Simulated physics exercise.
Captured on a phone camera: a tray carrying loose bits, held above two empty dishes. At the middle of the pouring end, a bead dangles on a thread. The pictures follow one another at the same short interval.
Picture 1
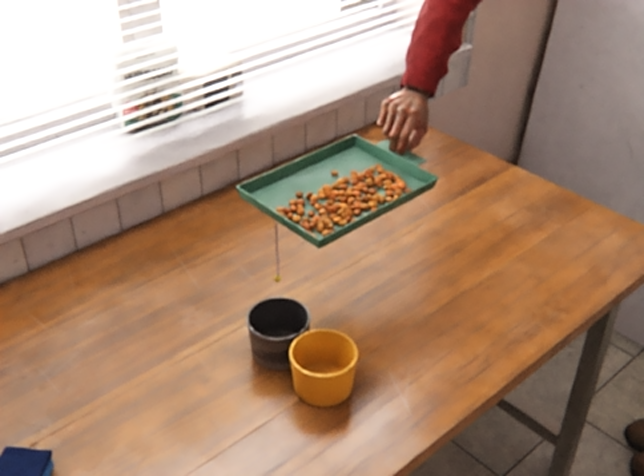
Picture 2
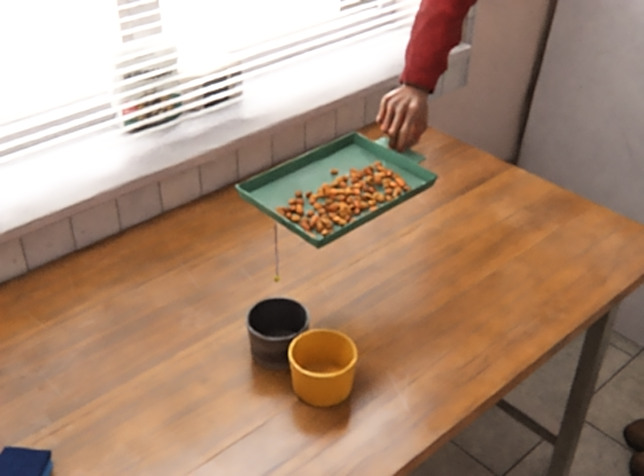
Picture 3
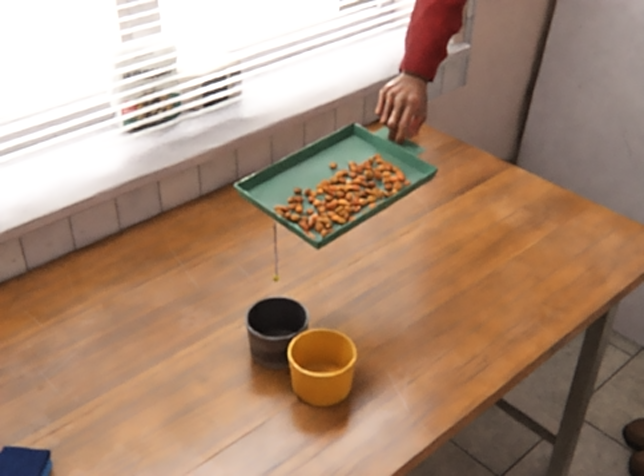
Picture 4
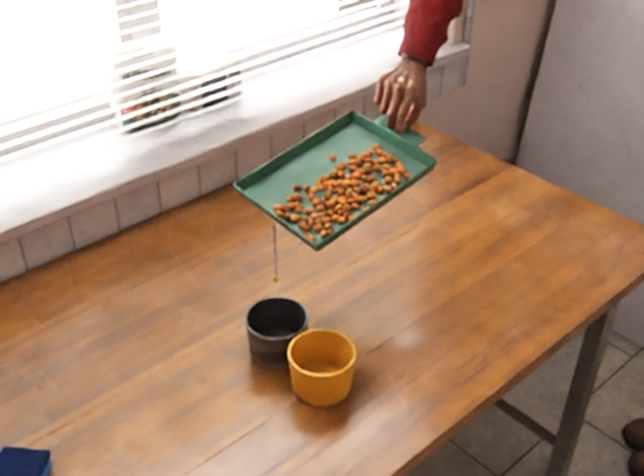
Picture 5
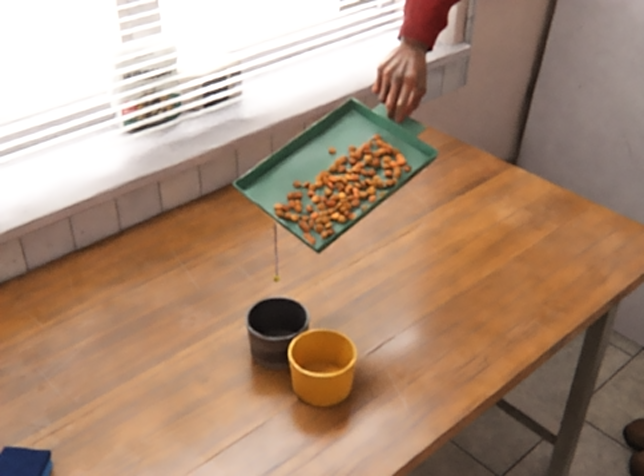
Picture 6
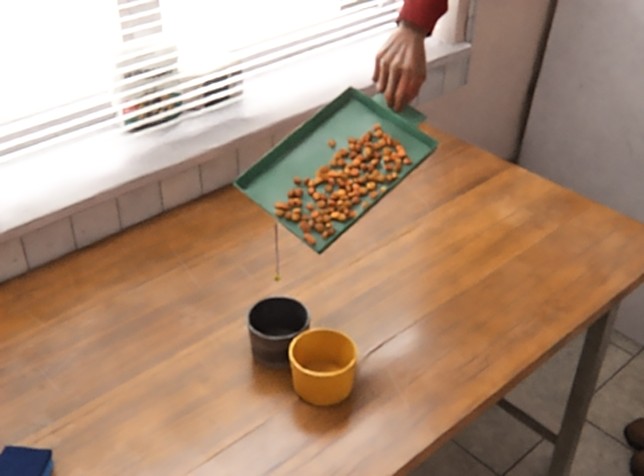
To begin with, a hand in a red sleeve holds a green tray of small brown bits nearly level above a black dish and a yellow dish on a wooden table. The hand then gradually tilts the tray, its near right corner lowest, while the bits shift little and both dishes remain empty.
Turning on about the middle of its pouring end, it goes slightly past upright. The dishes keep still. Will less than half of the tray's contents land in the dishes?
No, more than half gets in.
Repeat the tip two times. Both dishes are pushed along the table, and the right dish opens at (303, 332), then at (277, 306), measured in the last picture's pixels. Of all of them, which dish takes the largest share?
In the first try it's the one on the right, and in the second it's the one on the right.
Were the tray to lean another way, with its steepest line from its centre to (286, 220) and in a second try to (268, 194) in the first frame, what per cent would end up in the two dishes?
That comes to 50 per cent the first time and 0 per cent the second.
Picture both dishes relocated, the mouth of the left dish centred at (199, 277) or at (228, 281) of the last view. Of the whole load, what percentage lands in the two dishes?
About 10 and 30 per cent respectively.
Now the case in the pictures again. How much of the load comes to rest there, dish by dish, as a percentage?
Near 60 in a hundred for the left dish; near 10 for the right dish.
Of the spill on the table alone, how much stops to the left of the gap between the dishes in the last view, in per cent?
I'd put it at close to 20 per cent.
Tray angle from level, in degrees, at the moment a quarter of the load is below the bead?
Roughly 85 degrees from level.
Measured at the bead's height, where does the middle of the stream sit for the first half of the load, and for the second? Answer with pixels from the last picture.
The first part passes (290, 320); everything after passes (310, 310).
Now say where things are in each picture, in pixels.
The first picture shows corners of the pouring end at (241, 187) and (319, 237), level; middle of the load at (344, 201), bits of cat kibble; left dish at (255, 345); right dish at (299, 381); bead on its thread at (278, 279).
The second picture shows corners of the pouring end at (240, 186) and (319, 238), level; middle of the load at (343, 200).
The third picture shows corners of the pouring end at (239, 185) and (318, 239), tipped barely, lowest at the right corner; middle of the load at (342, 197).
The fourth picture shows corners of the pouring end at (237, 184) and (317, 242), tipped a little, lowest at the right corner; middle of the load at (342, 193).
The fifth picture shows corners of the pouring end at (237, 183) and (317, 245), tipped clearly, lowest at the right corner; middle of the load at (342, 189).
The sixth picture shows corners of the pouring end at (237, 182) and (318, 247), tipped clearly, lowest at the right corner; middle of the load at (342, 185); left dish at (255, 344); right dish at (299, 380).
Soon after the last picture, tray tipped steeply; all on the tray.
A little later, tray tipped past a quarter turn; a small part on the tray; a small part in the right dish; about a third in the left dish; about a quarter outside both; about a quarter in the air.
Later still, tray tipped past a quarter turn; a small part in the right dish; about half in the left dish; about a third outside both.
At rest, tray tipped past a quarter turn; a small part in the right dish; about half in the left dish; about a third outside both.
